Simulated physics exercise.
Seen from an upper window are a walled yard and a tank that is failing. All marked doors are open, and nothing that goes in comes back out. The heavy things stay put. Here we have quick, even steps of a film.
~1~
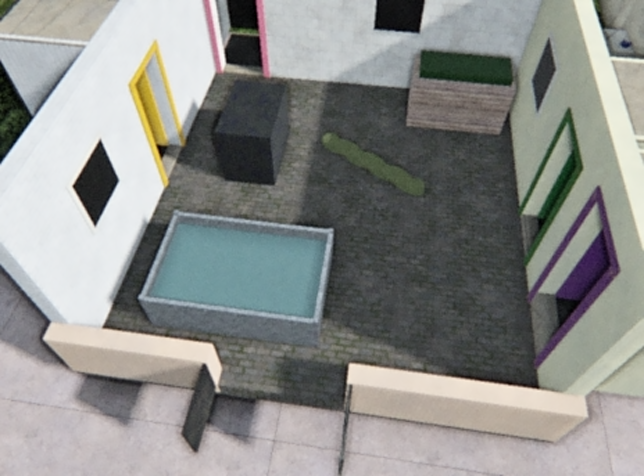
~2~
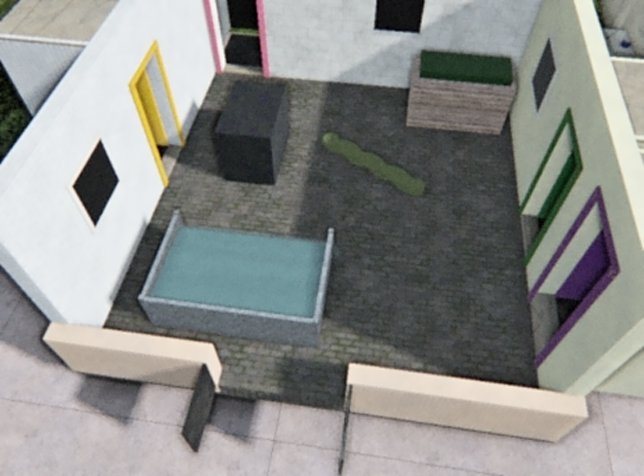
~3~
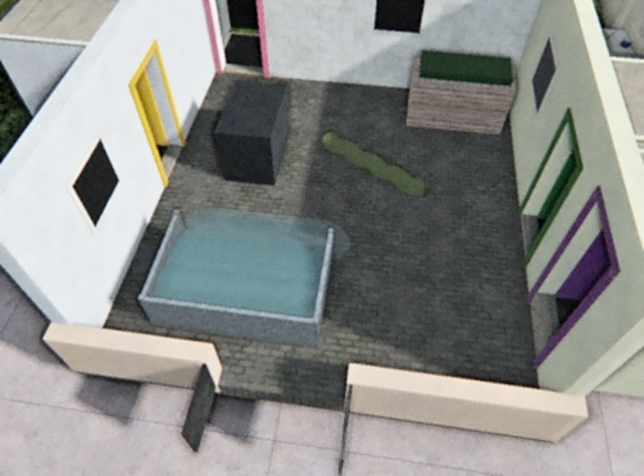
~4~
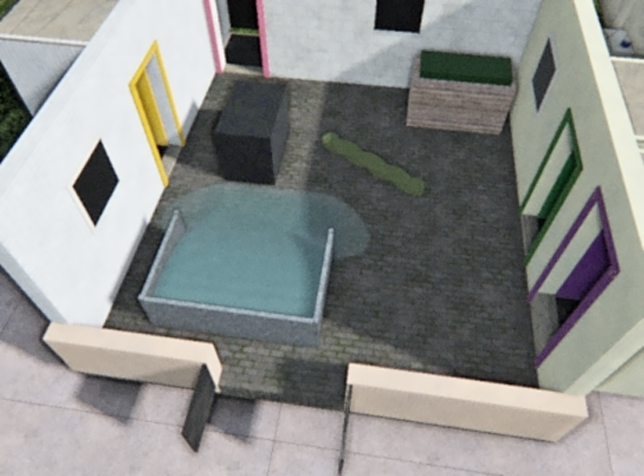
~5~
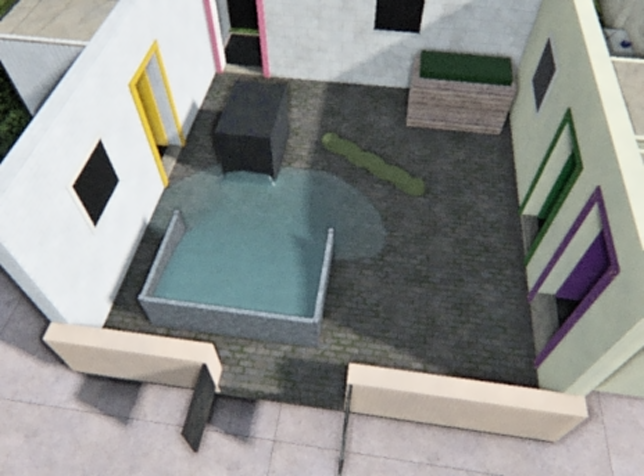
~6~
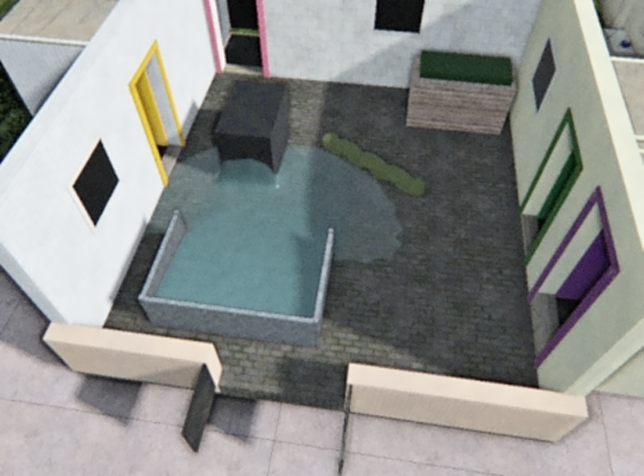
Walled paved yard seen from above, with a tank losing its far side and water pouring out, spreading across the paving around a dark block.
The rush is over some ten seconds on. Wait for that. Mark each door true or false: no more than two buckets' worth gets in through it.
Yellow door: False, purple door: True, pink door: False, green door: True.
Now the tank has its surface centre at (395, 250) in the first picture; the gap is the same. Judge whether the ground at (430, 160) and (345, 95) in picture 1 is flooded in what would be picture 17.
Points in order: Inundated; inundated.
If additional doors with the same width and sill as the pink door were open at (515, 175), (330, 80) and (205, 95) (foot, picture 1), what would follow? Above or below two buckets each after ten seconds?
In order: Falls short, exceeds it, exceeds it.
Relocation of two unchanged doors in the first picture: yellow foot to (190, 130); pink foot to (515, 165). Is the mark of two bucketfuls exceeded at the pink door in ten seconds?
Pink falls short.
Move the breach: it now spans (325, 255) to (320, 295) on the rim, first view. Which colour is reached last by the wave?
I'd pick the yellow-painted one.
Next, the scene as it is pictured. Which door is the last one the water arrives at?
That would be the purple one.
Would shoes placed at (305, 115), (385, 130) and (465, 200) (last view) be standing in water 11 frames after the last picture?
In turn, the points end up soaked, soaked and soaked.
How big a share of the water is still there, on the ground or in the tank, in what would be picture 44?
That works out to about 82 percent.
A moment on, water covers 35 % of the floor; the yellow door under two buckets in, the purple door not reached, the pink door not reached, the green door not reached.
Next, water covers 50 % of the floor; the yellow door far over two buckets in, the purple door not reached, the pink door under two buckets in, the green door not reached.
Then, water covers 65 % of the floor; the yellow door far over two buckets in, the purple door not reached, the pink door over two buckets in, the green door wet at the sill, nothing in.
Later, water covers 90 % of the floor; the yellow door far over two buckets in, the purple door wet at the sill, nothing in, the pink door far over two buckets in, the green door under two buckets in.
In the end, water covers 95 % of the floor; the yellow door far over two buckets in, the purple door wet at the sill, nothing in, the pink door far over two buckets in, the green door under two buckets in.
